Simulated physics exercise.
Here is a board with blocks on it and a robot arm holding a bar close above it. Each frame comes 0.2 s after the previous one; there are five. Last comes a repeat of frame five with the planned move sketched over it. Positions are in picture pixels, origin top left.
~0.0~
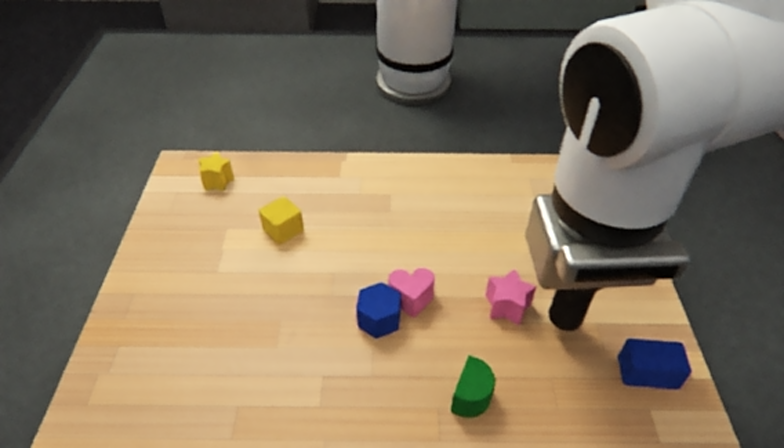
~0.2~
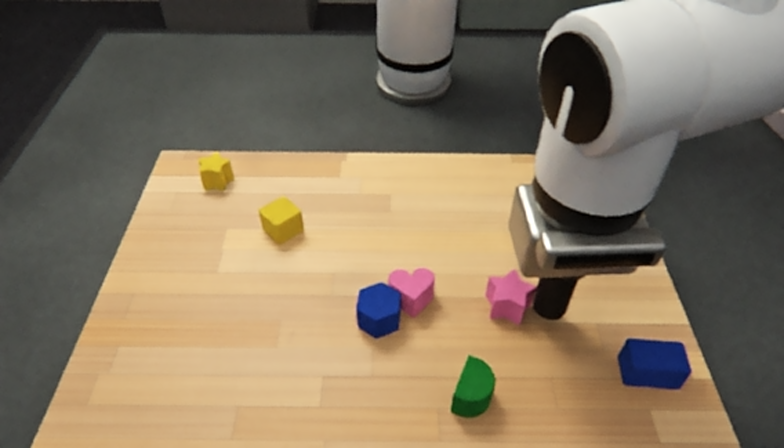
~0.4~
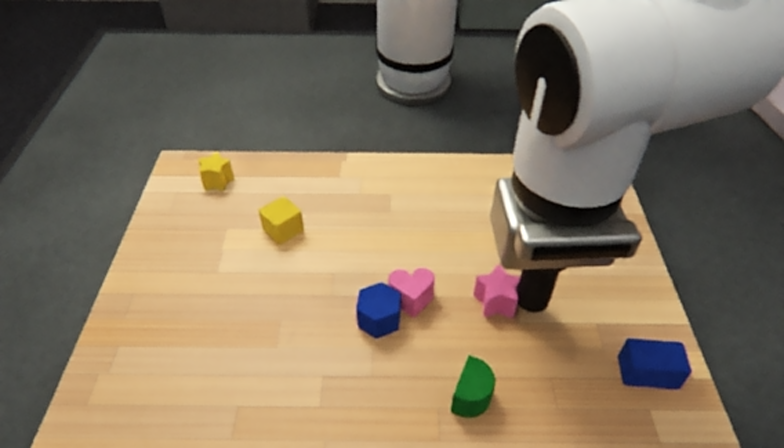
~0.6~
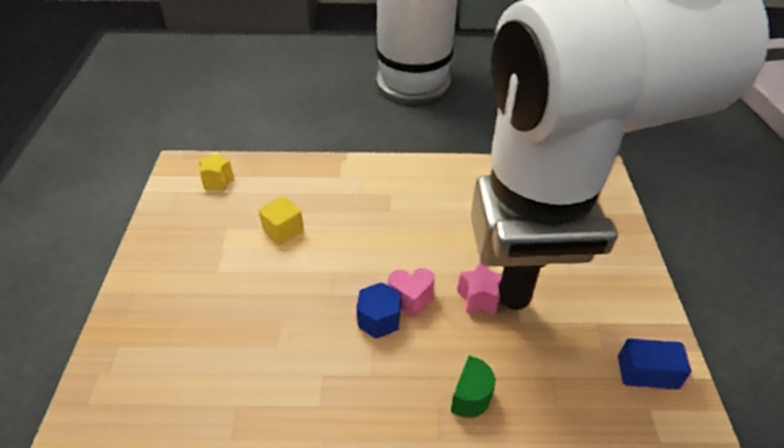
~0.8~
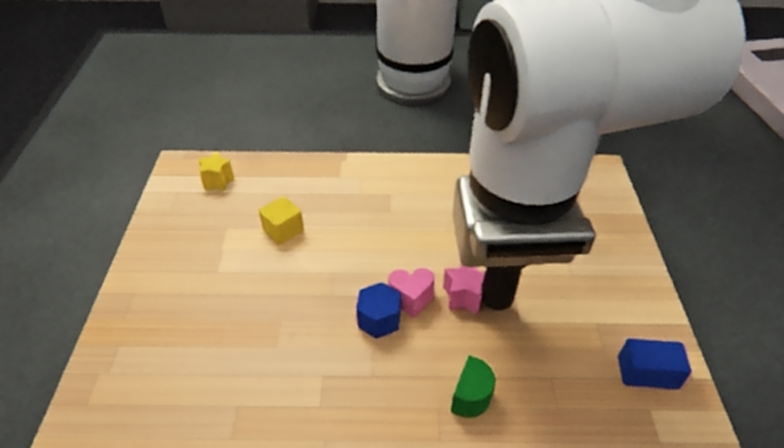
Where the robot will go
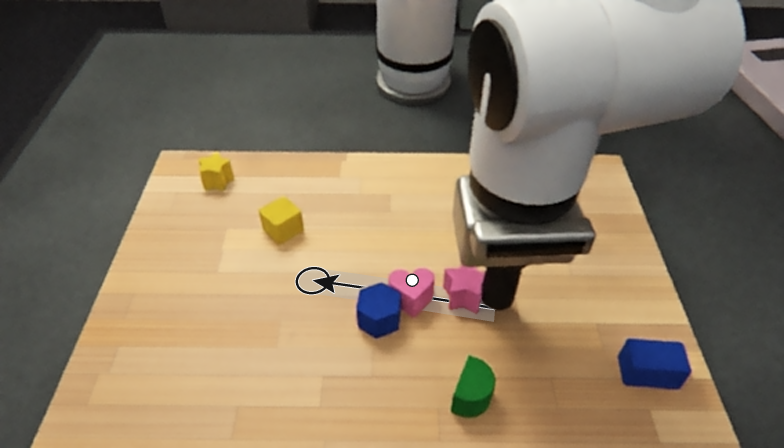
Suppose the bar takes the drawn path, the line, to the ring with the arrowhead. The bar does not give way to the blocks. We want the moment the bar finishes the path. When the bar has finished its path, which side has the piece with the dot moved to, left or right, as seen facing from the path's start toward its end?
It slides rightward.
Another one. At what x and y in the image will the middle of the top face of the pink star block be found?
Answer: (402, 249).
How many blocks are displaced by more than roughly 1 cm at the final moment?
It moves two blocks.
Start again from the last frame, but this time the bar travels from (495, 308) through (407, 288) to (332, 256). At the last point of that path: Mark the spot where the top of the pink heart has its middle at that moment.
At pixel (310, 257).
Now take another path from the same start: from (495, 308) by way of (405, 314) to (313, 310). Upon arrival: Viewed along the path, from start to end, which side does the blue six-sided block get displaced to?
It shifts leftward.
Drawn move, from (495, 308) directly to (313, 280); the dot is on the pink heart.
What follows on the original path. One third of the way, bar at (432, 287); blue six-sided block at (376, 301); pink heart at (378, 266), turned 55° anticlockwise; pink star block at (417, 257), turned 35° clockwise.
Two thirds of the way, bar at (371, 278); blue six-sided block at (373, 302), turned 20° anticlockwise; pink heart at (340, 253), turned 40° anticlockwise; pink star block at (402, 249), turned 85° clockwise.
At the end, bar at (311, 269); yellow four-sided block still; blue six-sided block at (373, 302), turned 20° anticlockwise; pink heart at (311, 237), turned 45° clockwise; pink star block at (402, 249), turned 85° clockwise.
